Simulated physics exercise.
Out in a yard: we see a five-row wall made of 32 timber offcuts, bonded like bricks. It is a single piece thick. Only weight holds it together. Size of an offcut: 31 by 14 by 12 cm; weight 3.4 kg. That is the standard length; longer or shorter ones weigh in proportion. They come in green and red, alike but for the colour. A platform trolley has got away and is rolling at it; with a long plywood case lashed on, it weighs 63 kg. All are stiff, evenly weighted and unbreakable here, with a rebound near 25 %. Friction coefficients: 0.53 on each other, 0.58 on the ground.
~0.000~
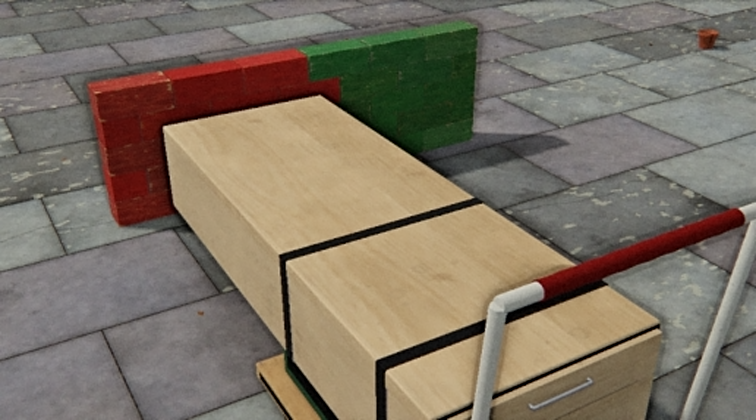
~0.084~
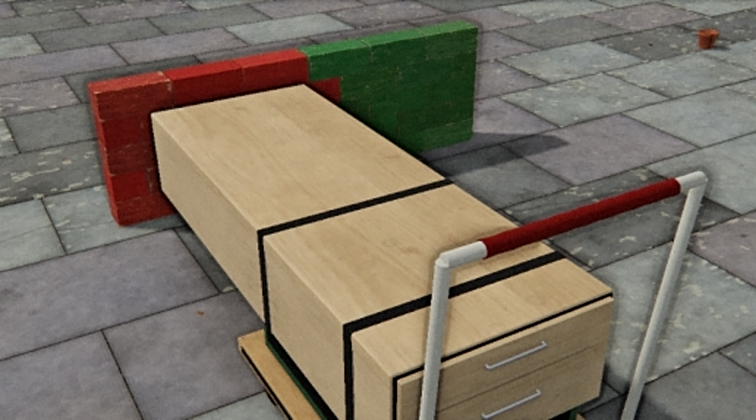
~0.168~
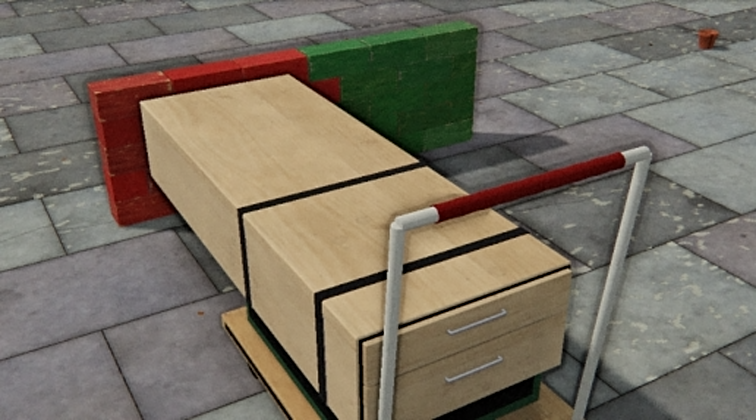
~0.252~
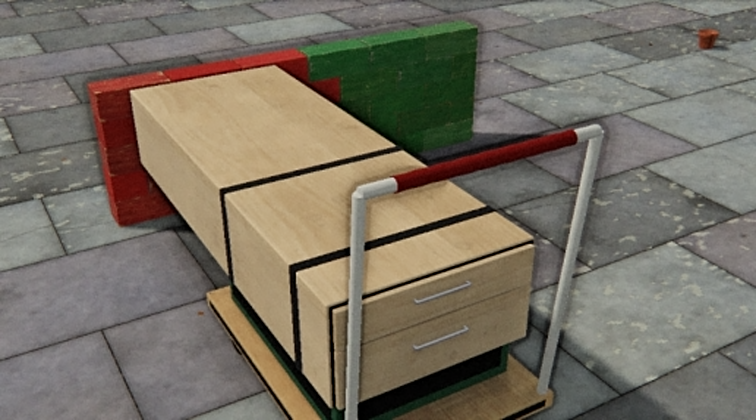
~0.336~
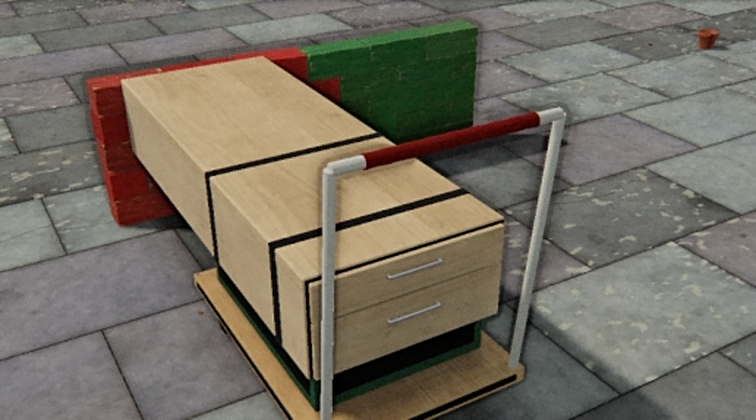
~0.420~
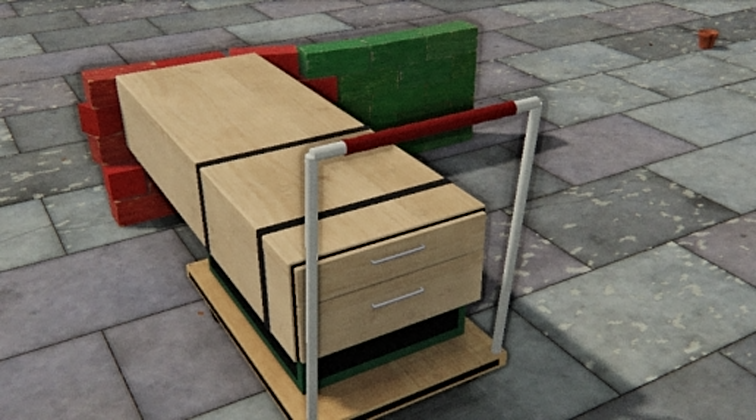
A long wooden case strapped to a trolley rolled away from the viewer up to a low red and green wall, then pushed into the red left part, shoving some of its blocks out of line.
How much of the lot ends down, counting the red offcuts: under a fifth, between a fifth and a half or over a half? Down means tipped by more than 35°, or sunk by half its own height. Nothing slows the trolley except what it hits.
The part is more than a half.
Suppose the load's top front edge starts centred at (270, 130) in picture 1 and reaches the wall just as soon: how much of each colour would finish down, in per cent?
Then red 80, green 10 per cent.
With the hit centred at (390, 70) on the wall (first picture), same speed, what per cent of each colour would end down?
In that case red 10, green 70 per cent.
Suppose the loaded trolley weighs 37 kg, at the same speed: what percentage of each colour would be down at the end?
In that case red 60, green 10 per cent.
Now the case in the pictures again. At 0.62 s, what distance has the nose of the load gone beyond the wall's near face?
Some 30 cm beyond.
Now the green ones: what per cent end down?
By colour: Green 10 per cent.
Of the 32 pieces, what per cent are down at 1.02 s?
At that moment 35 per cent.
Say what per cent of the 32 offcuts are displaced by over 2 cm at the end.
50 per cent.
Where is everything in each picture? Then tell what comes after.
In the first picture (places mark the middle of the side facing us), load (171, 157) 55 cm short of the wall; top red offcut (210, 88); top green offcut (453, 43); nothing disturbed.
The second picture shows load (159, 143) 40 cm short of the wall; top red offcut (210, 88).
The third picture shows load (147, 130) 25 cm short of the wall; top red offcut (210, 88).
The fourth picture shows load (137, 118) 11 cm short of the wall.
The fifth picture shows load (128, 106) 25 mm into the wall's line; 9 disturbed, none down.
The sixth picture shows load (122, 102) 11 cm into the wall's line; top green offcut (453, 43); steepest lean 12°, the offcut at (95, 150); 12 disturbed, none down.
After 0.62 s, load 29 cm past the wall's line, still rolling; 9 of the 17 red offcuts down (9 of 32 in all colours); top red offcut leaning 32°, 17 cm lower.
After 1.02 s, load 62 cm past the wall's line, still rolling; 10 of the 17 red offcuts down (11 of 32 in all colours); top red offcut on its side.
At rest (2.5 s), load 1.02 m past the wall's line, stopped; 13 of the 17 red offcuts down (14 of 32 in all colours); top red offcut on its side; top green offcut unmoved. That is 76 per cent. As the last picture would show them, middles, top red offcut near (175, 118), top green offcut near (444, 40).
